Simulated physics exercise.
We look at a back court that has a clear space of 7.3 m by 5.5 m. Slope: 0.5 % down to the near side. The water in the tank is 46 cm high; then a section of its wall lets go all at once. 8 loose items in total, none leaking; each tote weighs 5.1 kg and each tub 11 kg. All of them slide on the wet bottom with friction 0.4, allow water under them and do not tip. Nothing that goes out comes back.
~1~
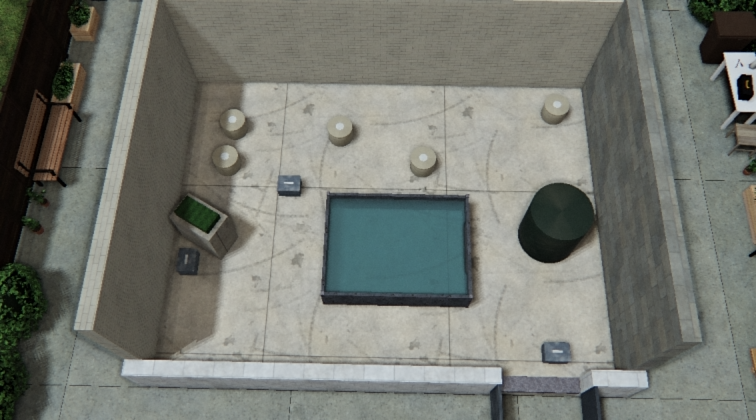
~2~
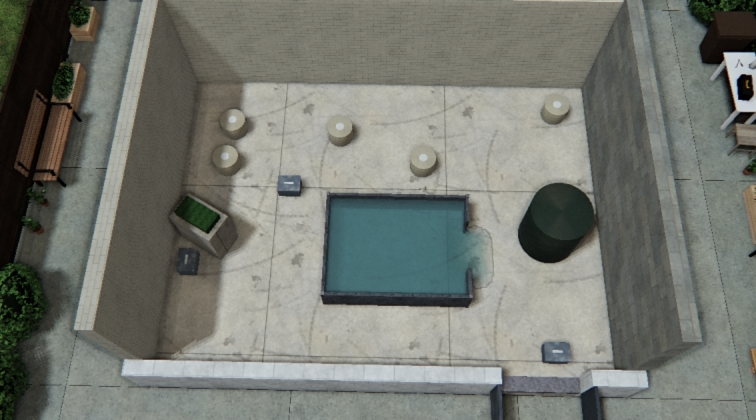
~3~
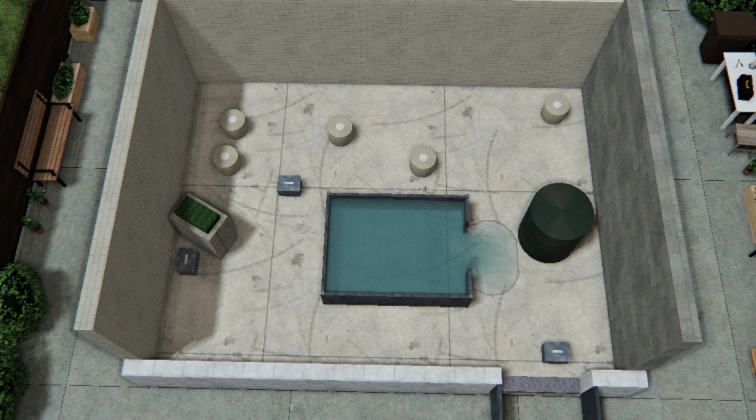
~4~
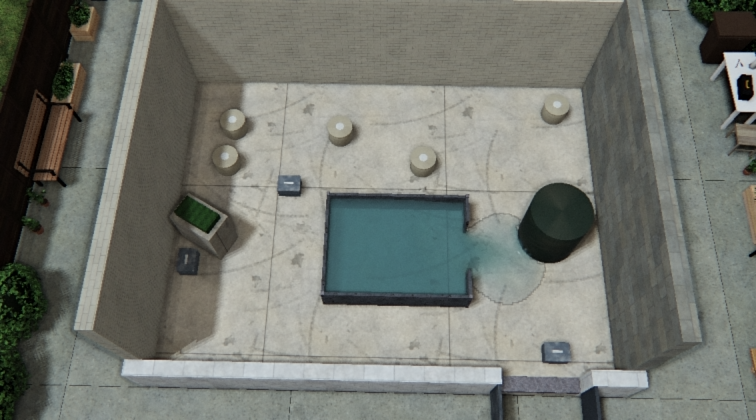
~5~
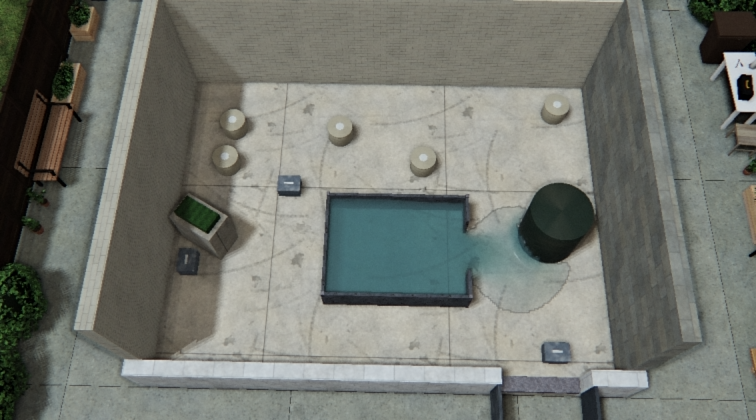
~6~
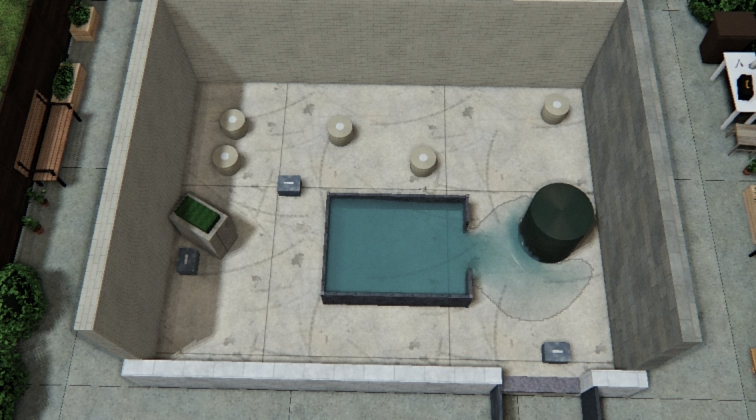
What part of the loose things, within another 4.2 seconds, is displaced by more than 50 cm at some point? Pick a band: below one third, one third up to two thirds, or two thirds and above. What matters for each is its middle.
The share is below one third.
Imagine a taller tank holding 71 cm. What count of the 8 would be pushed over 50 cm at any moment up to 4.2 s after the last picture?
In that case 2 of them.
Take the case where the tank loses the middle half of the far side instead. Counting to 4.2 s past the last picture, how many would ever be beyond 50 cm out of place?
That gives 4 of them.
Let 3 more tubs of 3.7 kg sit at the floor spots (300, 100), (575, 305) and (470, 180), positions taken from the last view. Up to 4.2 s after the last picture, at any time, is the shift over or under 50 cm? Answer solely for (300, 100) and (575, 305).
Well, in turn they are below that and above that.
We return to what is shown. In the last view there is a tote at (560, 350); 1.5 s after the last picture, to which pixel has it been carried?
About (552, 379), give or take.
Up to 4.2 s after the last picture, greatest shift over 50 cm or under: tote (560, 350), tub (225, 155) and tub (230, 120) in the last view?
First exceeding it, second falling below it, third falling below it.
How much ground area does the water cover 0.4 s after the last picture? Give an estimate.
At that time the wet patch spans about 8.0 m2.
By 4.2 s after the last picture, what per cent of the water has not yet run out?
Somewhere near 88 percent, give or take.
Then, 0.4 s after the last picture 0 of 8 are over 50 cm from their spots; 0 afloat.
Then, 1.5 s after the last picture 0 of 8 are over 50 cm from their spots; 0 afloat.
Then, 2.8 s after the last picture 1 of 8 are over 50 cm from their spots; 0 afloat.
Then, 4.2 s after the last picture 1 of 8 are over 50 cm from their spots, and 1 have been at some point; 1 afloat.
